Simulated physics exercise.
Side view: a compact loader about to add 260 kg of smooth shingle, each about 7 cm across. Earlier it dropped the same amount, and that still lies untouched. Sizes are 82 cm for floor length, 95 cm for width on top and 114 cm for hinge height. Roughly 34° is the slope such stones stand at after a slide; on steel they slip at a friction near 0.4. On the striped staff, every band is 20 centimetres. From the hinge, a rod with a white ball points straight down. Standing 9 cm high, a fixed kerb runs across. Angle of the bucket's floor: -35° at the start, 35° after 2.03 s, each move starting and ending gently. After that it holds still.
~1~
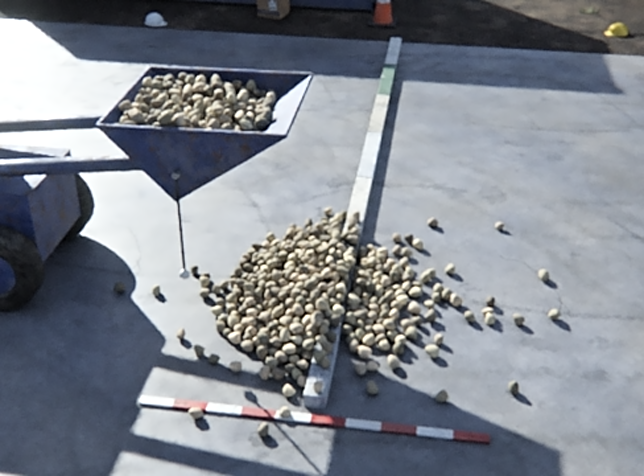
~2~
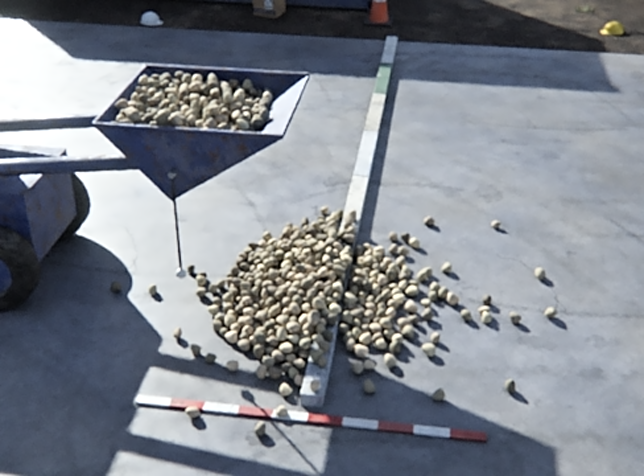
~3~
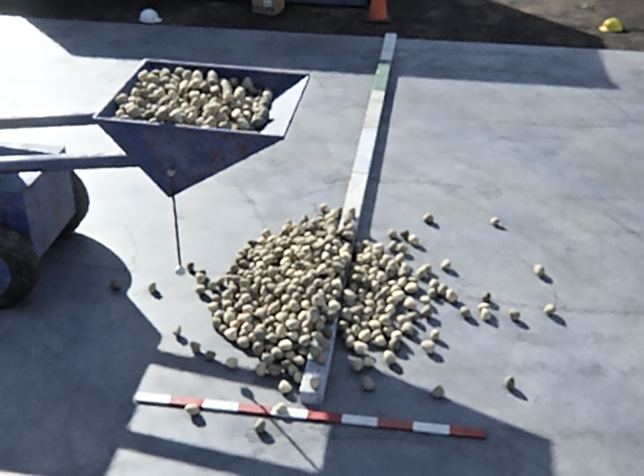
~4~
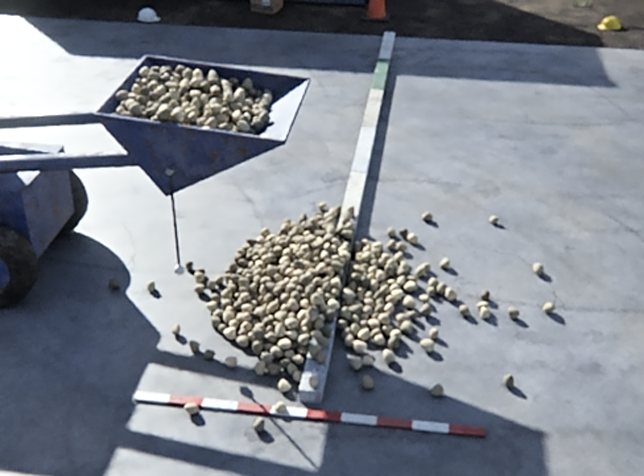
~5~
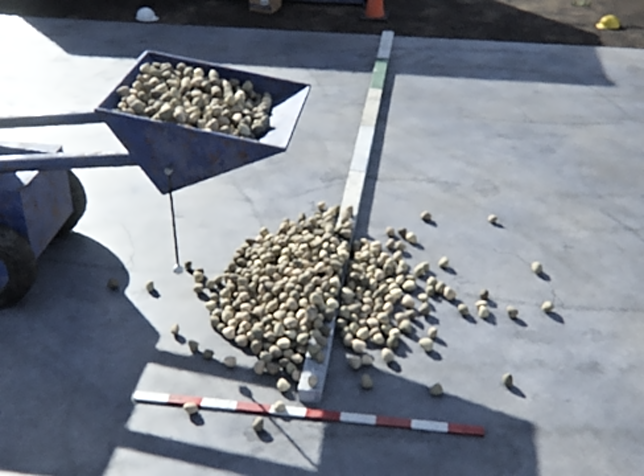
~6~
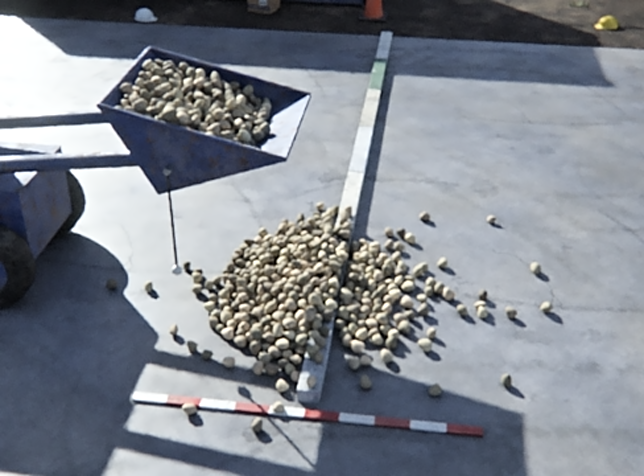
A blue loader bucket heaped with rounded tan stones hangs at the upper left over a sunlit grey concrete floor, seen from above at an angle. Below it, a stone pile straddles a long pale kerb, with loose stones scattered right and a red-and-white striped staff lying in front. The bucket slowly tilts downward to the right, its stones staying inside, while the view shifts very slightly.
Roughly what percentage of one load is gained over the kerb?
Roughly 67 per cent.
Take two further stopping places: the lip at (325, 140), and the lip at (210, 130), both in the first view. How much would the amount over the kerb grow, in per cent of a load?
I'd say close to 95 per cent for one and close to 5 per cent for the other, in that order.
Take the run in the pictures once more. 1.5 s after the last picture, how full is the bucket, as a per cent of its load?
Near 25 per cent of the load is held.
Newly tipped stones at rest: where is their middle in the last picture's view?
They settle centred around (360, 281).
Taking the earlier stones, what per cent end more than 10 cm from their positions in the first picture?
Roughly 15 % of them.
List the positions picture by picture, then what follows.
Lip at (286, 137), floor tilted -35°, highest stones at (184, 88). The earlier load is highest near (323, 263), 20 cm above ground level, 78 % on this side of the kerb, 22 % over the kerb, in the first frame.
The bucket is at -34°, its lip at (283, 137); the top of the load is at (181, 86), in the second frame.
Lip at (284, 138), floor tilted -32°, highest stones at (165, 81), in the third frame.
Lip at (284, 143), floor tilted -29°, highest stones at (160, 77), in the fourth frame.
Lip at (285, 150), floor tilted -25°, highest stones at (161, 75), in the fifth frame.
The bucket is at -20°, its lip at (286, 160); the top of the load is at (155, 72), in the sixth frame.
Then, 0.9 s after the last picture the floor is at 24°; in per cent of one load, 96 in the bucket, 81 on this side of the kerb, 22 over the kerb; the foremost stones are at (505, 297).
Then, 1.5 s after the last picture the floor is at 35°; in per cent of one load, 23 in the bucket, 131 on this side of the kerb, 47 over the kerb; the foremost stones are at (505, 297).
Then, 1.9 s after the last picture the floor is at 35°; in per cent of one load, 0 in the bucket, 125 on this side of the kerb, 75 over the kerb; the foremost stones are at (511, 287).
Then, 4.3 s after the last picture the floor is at 35°; in per cent of one load, 0 in the bucket, 111 on this side of the kerb, 89 over the kerb; the foremost stones are at (534, 300). Net gain over the kerb, 67.
